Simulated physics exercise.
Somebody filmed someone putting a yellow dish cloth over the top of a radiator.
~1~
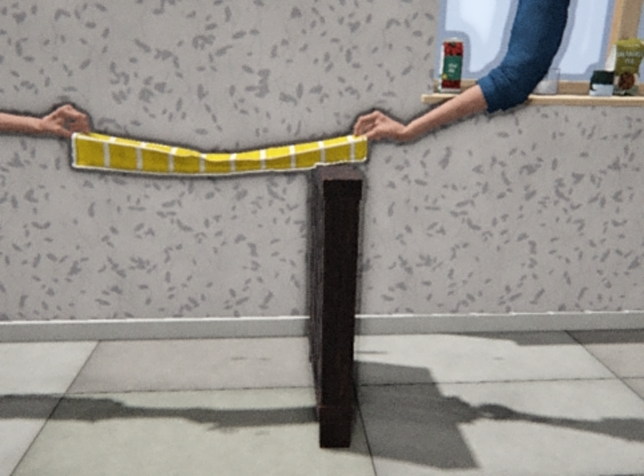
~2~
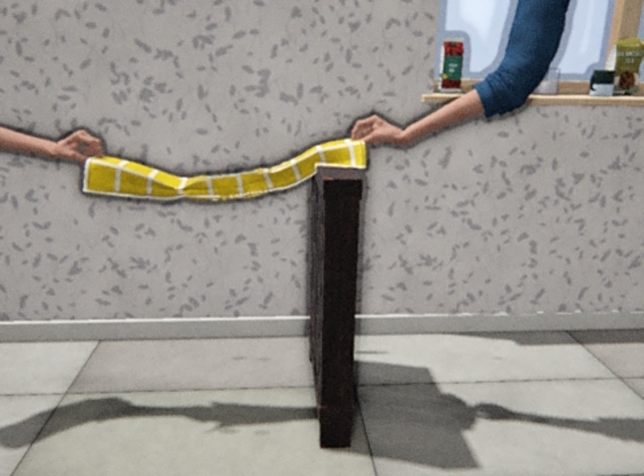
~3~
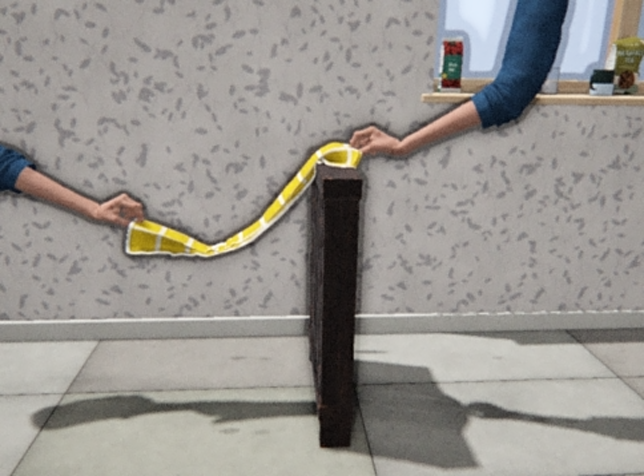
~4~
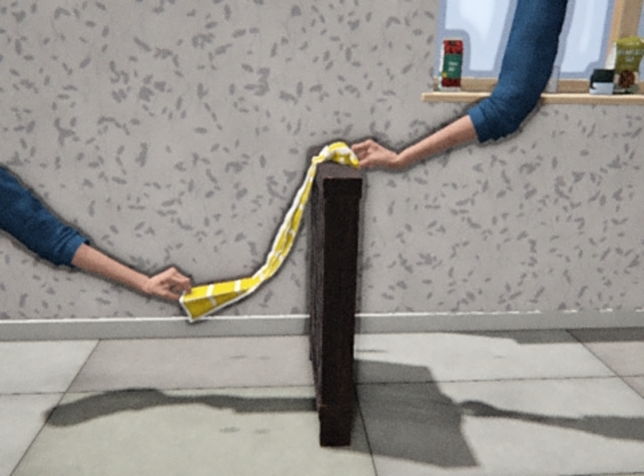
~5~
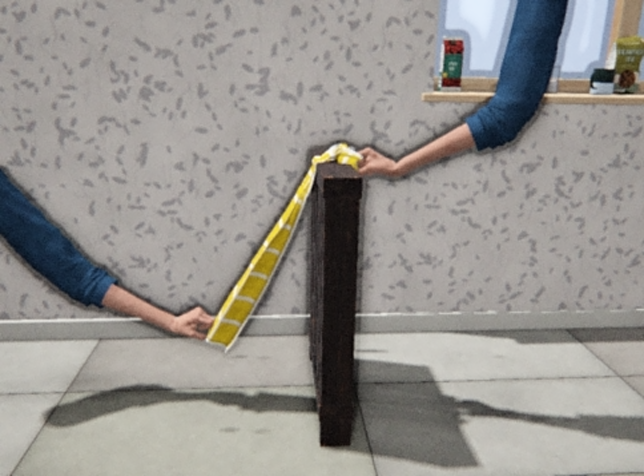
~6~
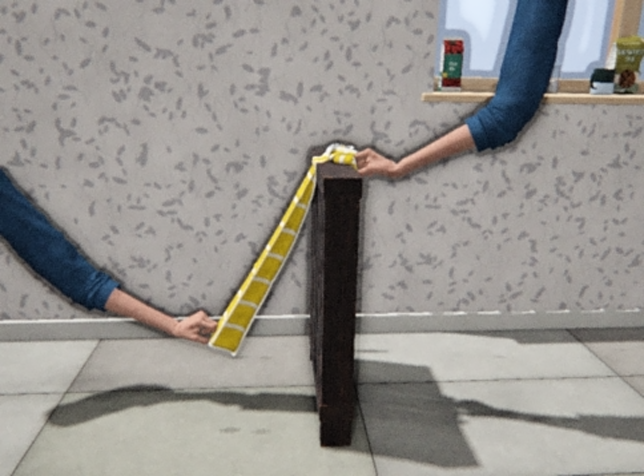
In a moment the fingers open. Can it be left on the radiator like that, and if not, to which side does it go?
In the end the yellow dish cloth falls on the left side.
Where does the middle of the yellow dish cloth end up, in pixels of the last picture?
Near (275, 392).
Then, 0.36 s past the final frame, dish cloth clear of the top and falling near (270, 326).
Then, 0.68 s past the final frame, dish cloth in a heap on the floor near (275, 392).
When it is over, dish cloth in a heap on the floor near (275, 393). The yellow dish cloth drops leftwards.
